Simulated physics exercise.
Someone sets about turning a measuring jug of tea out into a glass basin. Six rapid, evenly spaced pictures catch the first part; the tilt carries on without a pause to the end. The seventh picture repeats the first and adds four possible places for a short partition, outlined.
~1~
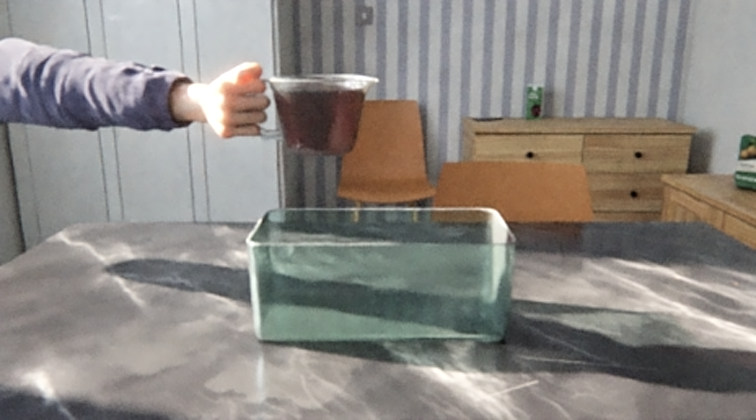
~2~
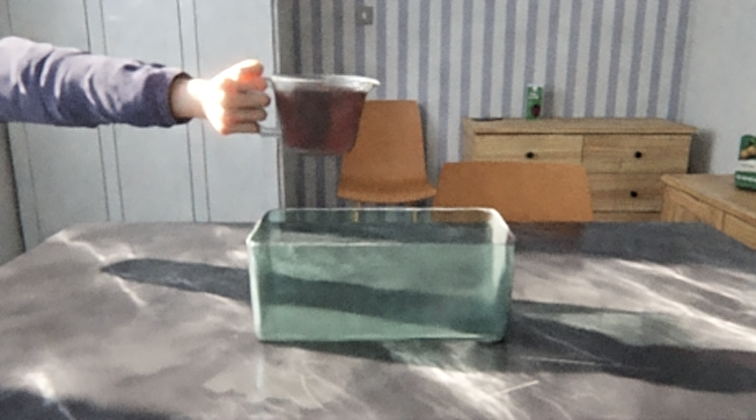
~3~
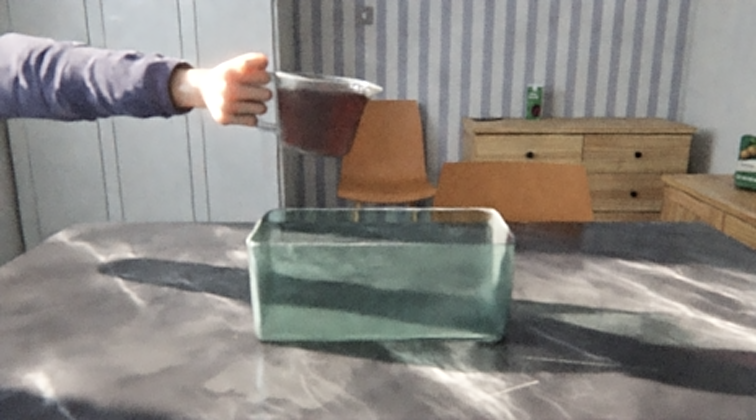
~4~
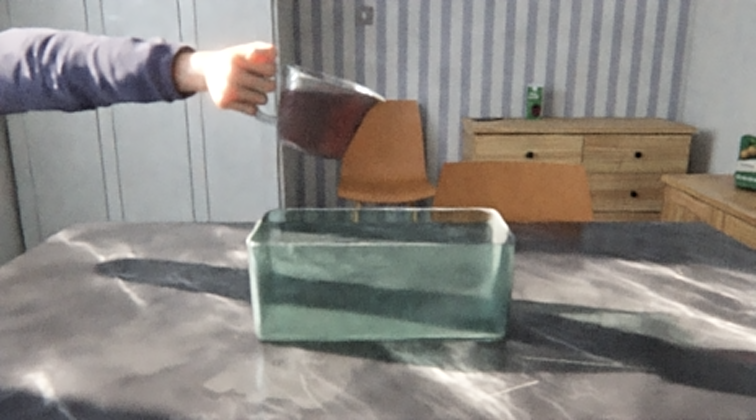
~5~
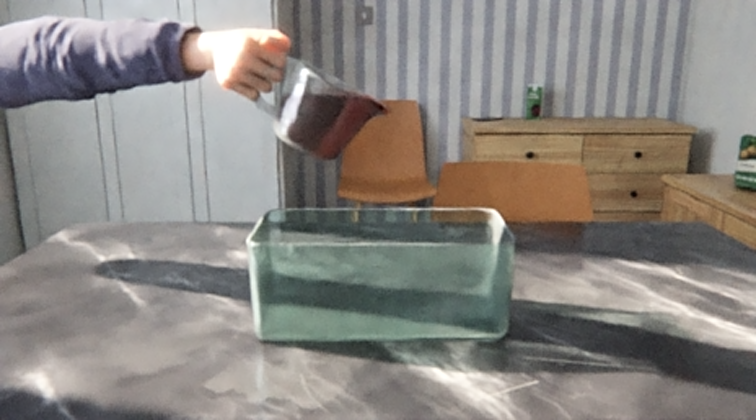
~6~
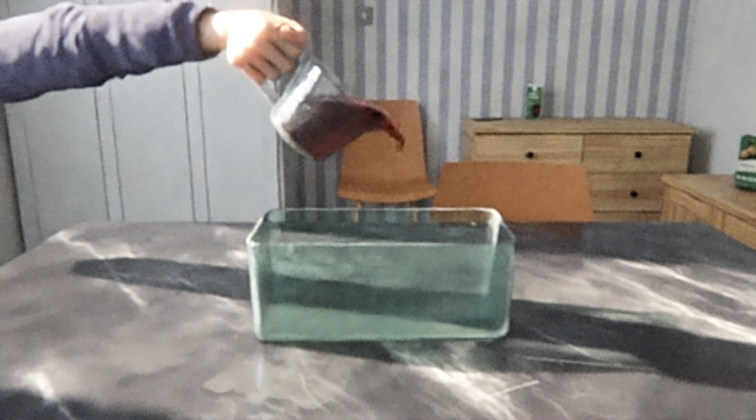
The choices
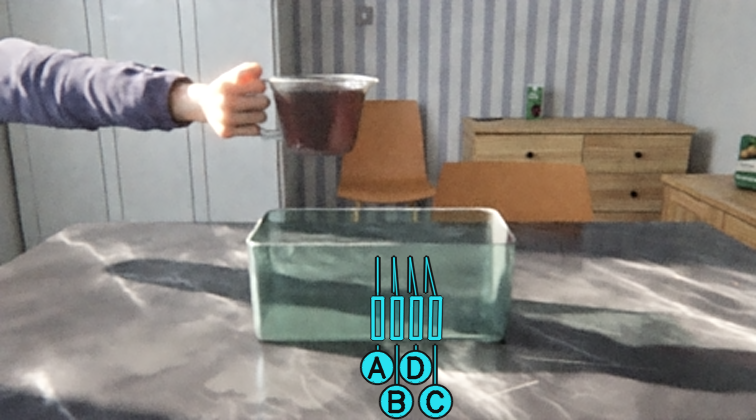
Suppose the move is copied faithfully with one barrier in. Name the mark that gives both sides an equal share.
Go for D.
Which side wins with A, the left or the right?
More ends on the right.
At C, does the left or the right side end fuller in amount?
The left side.
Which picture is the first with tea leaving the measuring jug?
Picture 5.
On the marked copy, A at (377, 345); B at (396, 345); C at (435, 345); D at (415, 345).
Choosing A, about 11 % ends left of the wall and 88 % right of it.
Choosing B, about 25 % ends left of the wall and 74 % right of it.
Choosing C, about 77 % ends left of the wall and 21 % right of it.
Choosing D, about 51 % ends left of the wall and 47 % right of it.
